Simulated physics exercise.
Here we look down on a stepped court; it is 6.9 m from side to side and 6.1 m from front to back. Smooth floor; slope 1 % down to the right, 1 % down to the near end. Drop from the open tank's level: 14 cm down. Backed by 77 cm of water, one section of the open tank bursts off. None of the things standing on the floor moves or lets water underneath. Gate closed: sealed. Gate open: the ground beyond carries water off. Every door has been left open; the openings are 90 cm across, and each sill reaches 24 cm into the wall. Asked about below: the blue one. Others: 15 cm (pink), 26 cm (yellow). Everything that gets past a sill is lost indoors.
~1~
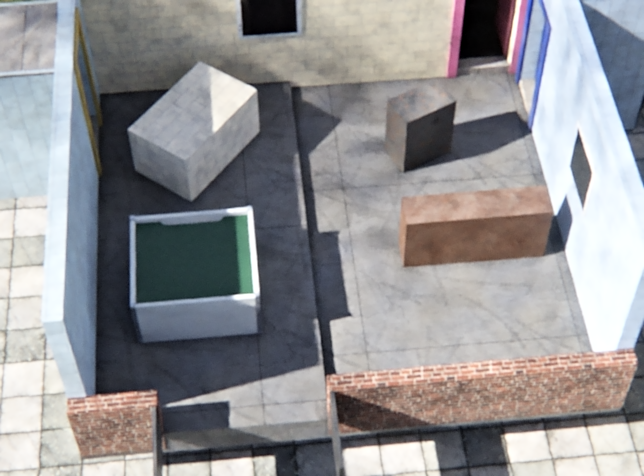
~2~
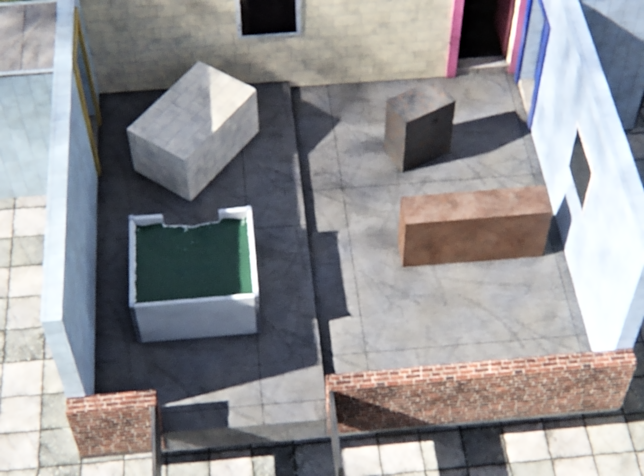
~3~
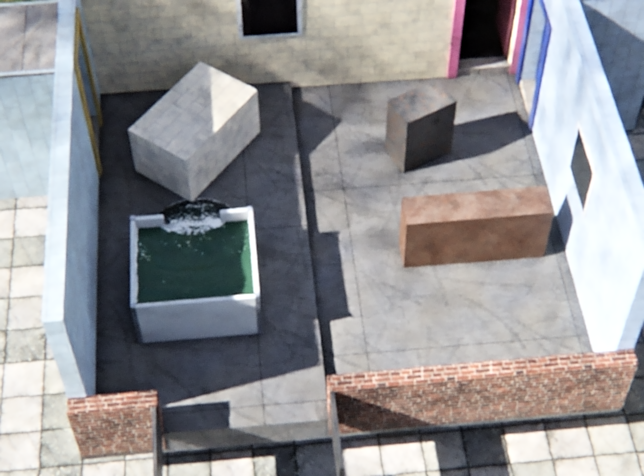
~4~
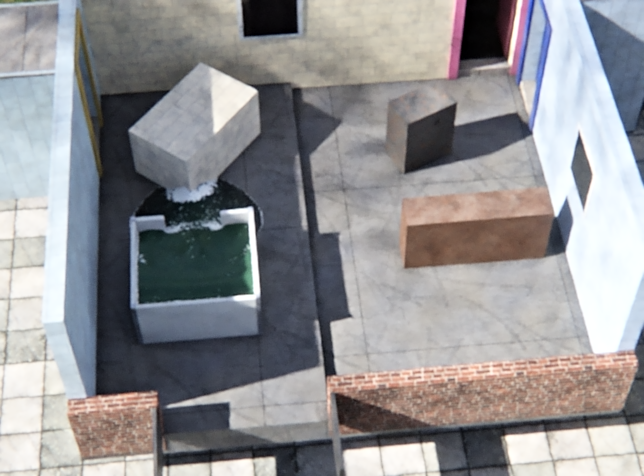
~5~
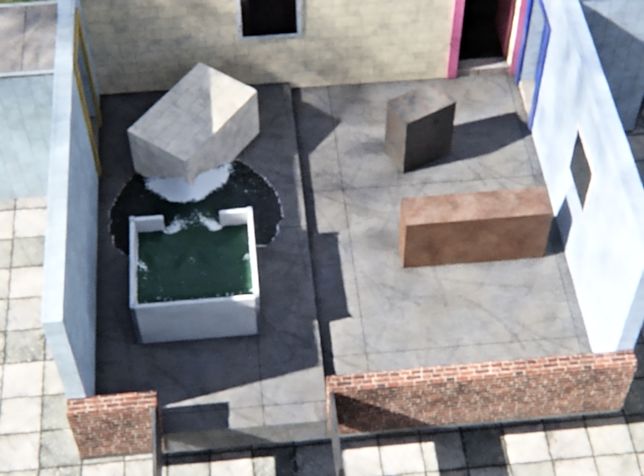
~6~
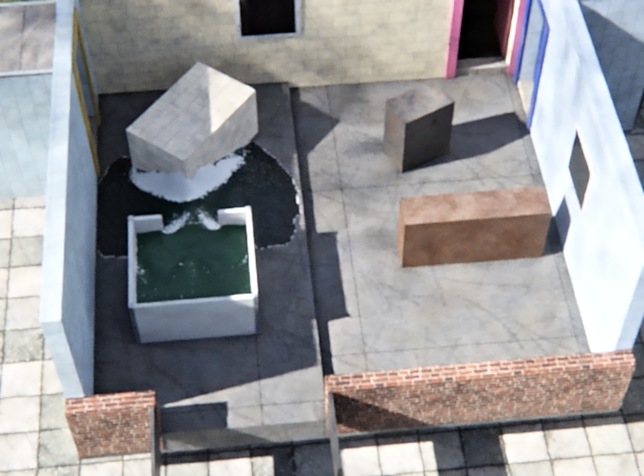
Walled courtyard with blocks on a paved floor, green water pouring through a gap in an open tank's far side and spreading.
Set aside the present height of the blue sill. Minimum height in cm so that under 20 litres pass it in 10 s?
I would say 19 cm.
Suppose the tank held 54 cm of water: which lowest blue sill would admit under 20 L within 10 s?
About 11.0 centimetres.
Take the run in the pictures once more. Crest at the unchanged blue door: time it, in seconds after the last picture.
Peak time: Around 4.0 s.
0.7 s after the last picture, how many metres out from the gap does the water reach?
Reach: Approx. 4.2 m.
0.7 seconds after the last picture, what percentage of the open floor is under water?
Some 20 per cent is wet.
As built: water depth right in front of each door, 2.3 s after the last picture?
Door depths (cm): Blue = 18, pink = 15, yellow = 10.
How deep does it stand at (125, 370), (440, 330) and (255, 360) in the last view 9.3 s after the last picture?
About 3, 3 and 2 cm respectively.
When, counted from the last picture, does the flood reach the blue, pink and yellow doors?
Blue 2.0 s, pink 1.4 s, yellow 0.2 s.
Then, 0.7 s after the last picture water covers 20 % of the floor, deepest (44 cm) near (193, 205); it has not reached the blue door.
Then, 2.3 s after the last picture water covers 45 % of the floor, deepest (30 cm) near (514, 79); 18 cm at the blue door, 7 litres in over its 12 cm sill.
Then, 9.3 s after the last picture water covers 80 % of the floor, deepest (13 cm) near (530, 224); 9 cm at the blue door, 108 litres in over its 12 cm sill.
At the blue door as built, the water peaked near 21 cm, 4.1 s after the last picture.
Run again over the same 10 s with other heights there, 36 litres in over 17 cm, 5 litres over 23.5 cm. The limit of 20 litres is kept from about 19 cm up.
